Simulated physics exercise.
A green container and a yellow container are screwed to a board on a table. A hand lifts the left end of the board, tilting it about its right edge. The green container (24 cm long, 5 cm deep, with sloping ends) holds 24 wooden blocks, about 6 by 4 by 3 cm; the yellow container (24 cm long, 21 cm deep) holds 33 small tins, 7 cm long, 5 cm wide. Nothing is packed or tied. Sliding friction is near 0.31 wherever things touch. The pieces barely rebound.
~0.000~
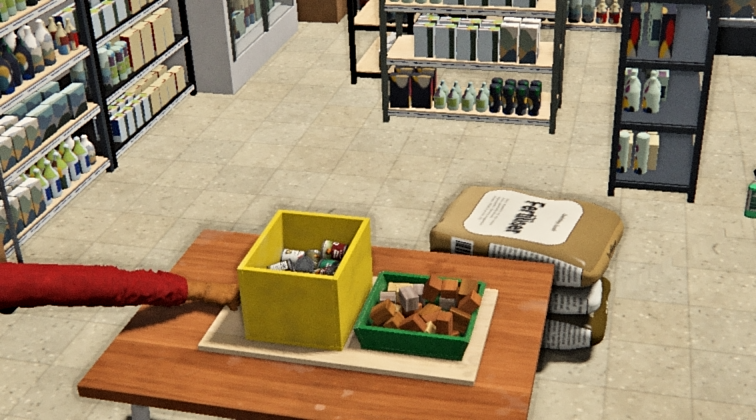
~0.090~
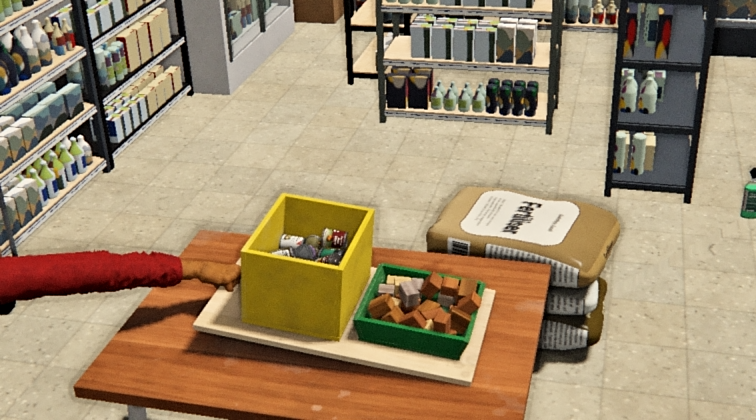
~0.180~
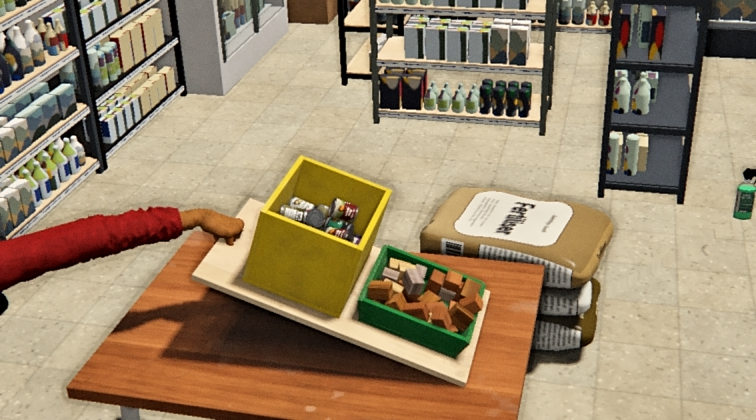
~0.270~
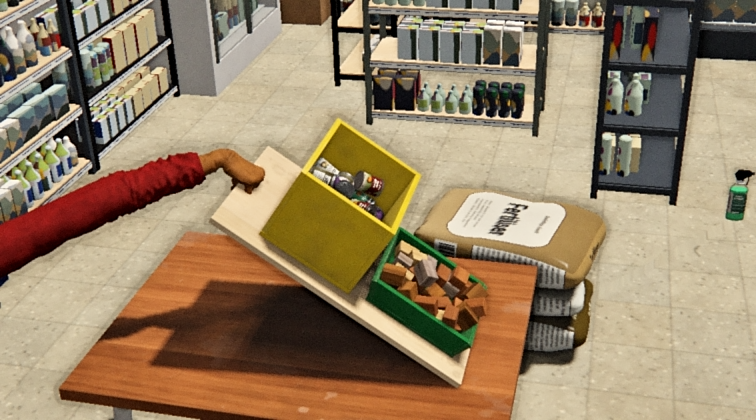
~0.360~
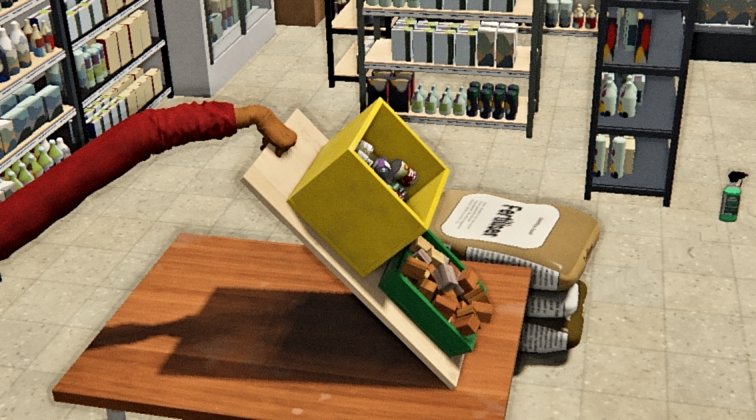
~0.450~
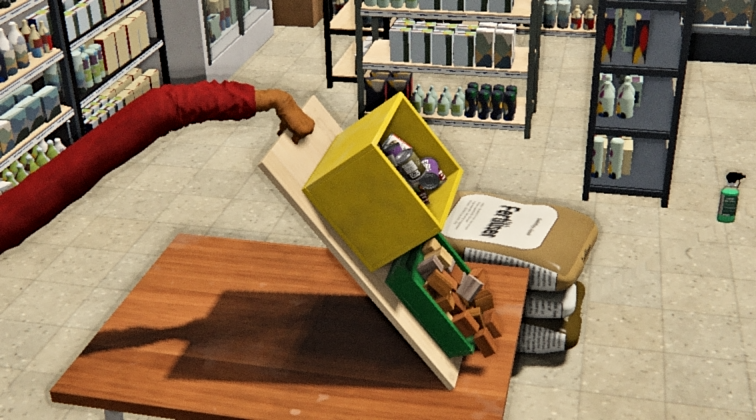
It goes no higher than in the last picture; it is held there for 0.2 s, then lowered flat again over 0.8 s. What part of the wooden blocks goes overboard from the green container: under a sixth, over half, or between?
A sixth to a half of the wooden blocks leave the green container.
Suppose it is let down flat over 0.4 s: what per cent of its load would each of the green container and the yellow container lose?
In that case green container 40, yellow container 30 per cent.
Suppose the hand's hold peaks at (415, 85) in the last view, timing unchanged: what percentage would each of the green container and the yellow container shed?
Then green container 100, yellow container 90 per cent.
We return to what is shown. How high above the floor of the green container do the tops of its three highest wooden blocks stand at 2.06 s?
Roughly 8 cm high.
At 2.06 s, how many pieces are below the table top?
About 8.
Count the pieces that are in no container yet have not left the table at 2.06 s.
Some 3 pieces.
After 0.71 s, tilt 51°; green container 18 in, 6 out and yellow container 30 in, 3 out.
After 1.03 s, tilt 28°; green container 16 in, 8 out and yellow container 29 in, 4 out.
After 1.48 s, tilt 0°; green container 16 in, 8 out and yellow container 29 in, 4 out.
Final count (at 2.06 s), green container 16 in, 8 out and yellow container 29 in, 4 out. Asked share, 8 of 24, 33 per cent.
